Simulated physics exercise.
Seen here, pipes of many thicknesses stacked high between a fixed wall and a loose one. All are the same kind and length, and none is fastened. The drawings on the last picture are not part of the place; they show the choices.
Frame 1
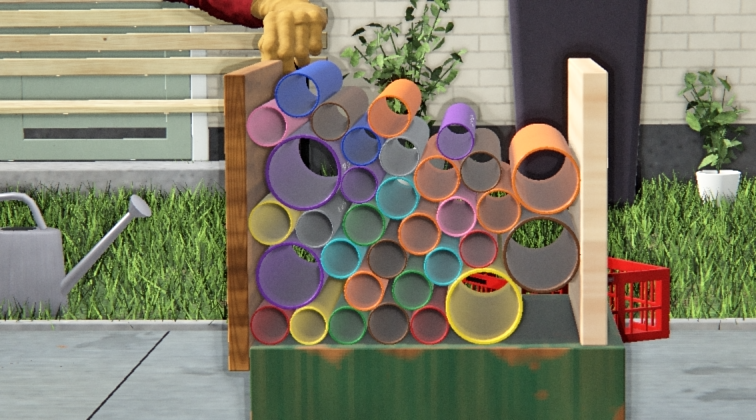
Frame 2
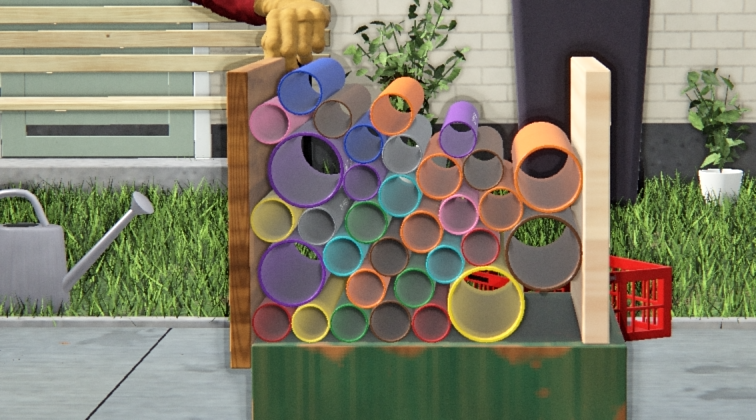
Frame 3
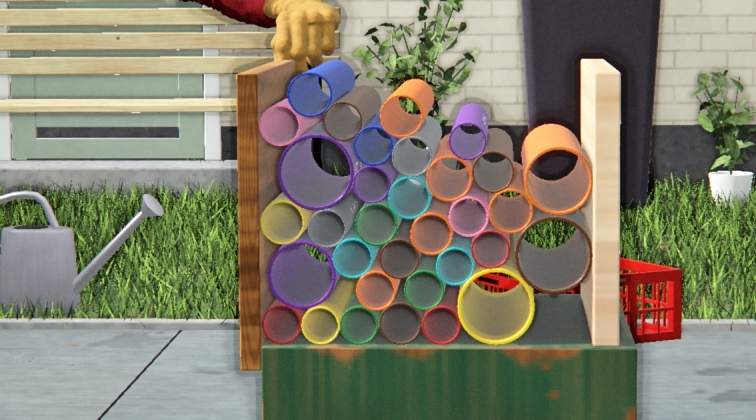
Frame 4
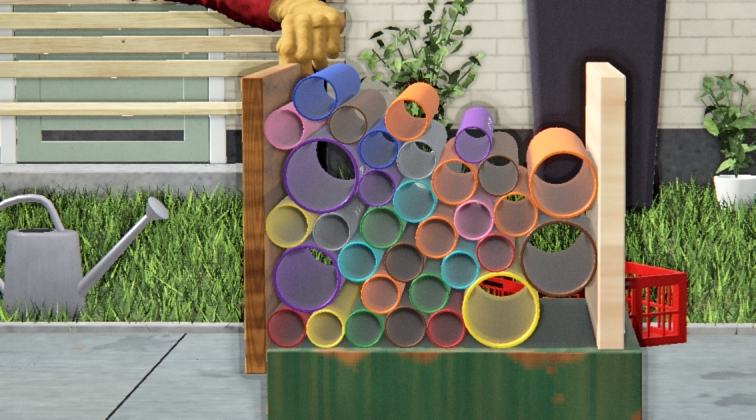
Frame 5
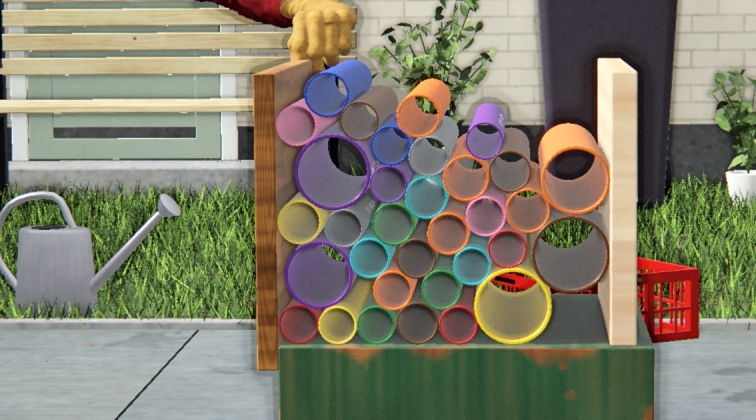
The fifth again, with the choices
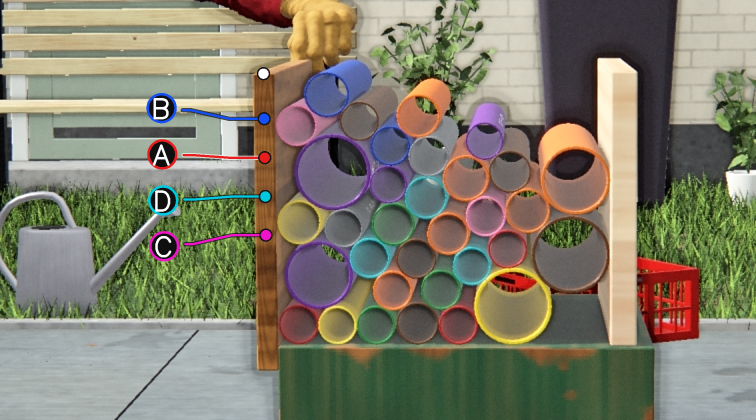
We see colourful open-ended pipes stacked between two upright boards on a green base, with a gloved hand at the top left. The whole view shifts slightly to the right, while the pipes and hand show no clear movement of their own.
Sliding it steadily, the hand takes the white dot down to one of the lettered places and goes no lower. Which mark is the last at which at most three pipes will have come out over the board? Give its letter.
C is the limit.
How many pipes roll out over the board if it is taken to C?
The count is two.
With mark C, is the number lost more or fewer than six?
It loses fewer than six.
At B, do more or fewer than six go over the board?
Fewer than six.
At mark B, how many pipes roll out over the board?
It comes to none.
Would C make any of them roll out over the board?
At C: Yes.
On the copy, A at (264, 158); B at (264, 118); C at (266, 235); D at (265, 197); the white dot at (263, 73).
On C. First, top of the board (276, 148).
Then, top of the board (278, 232).
Finally, top of the board (278, 234), two out over the board.
By contrast, A none out over the board; B none out over the board; D one out over the board.
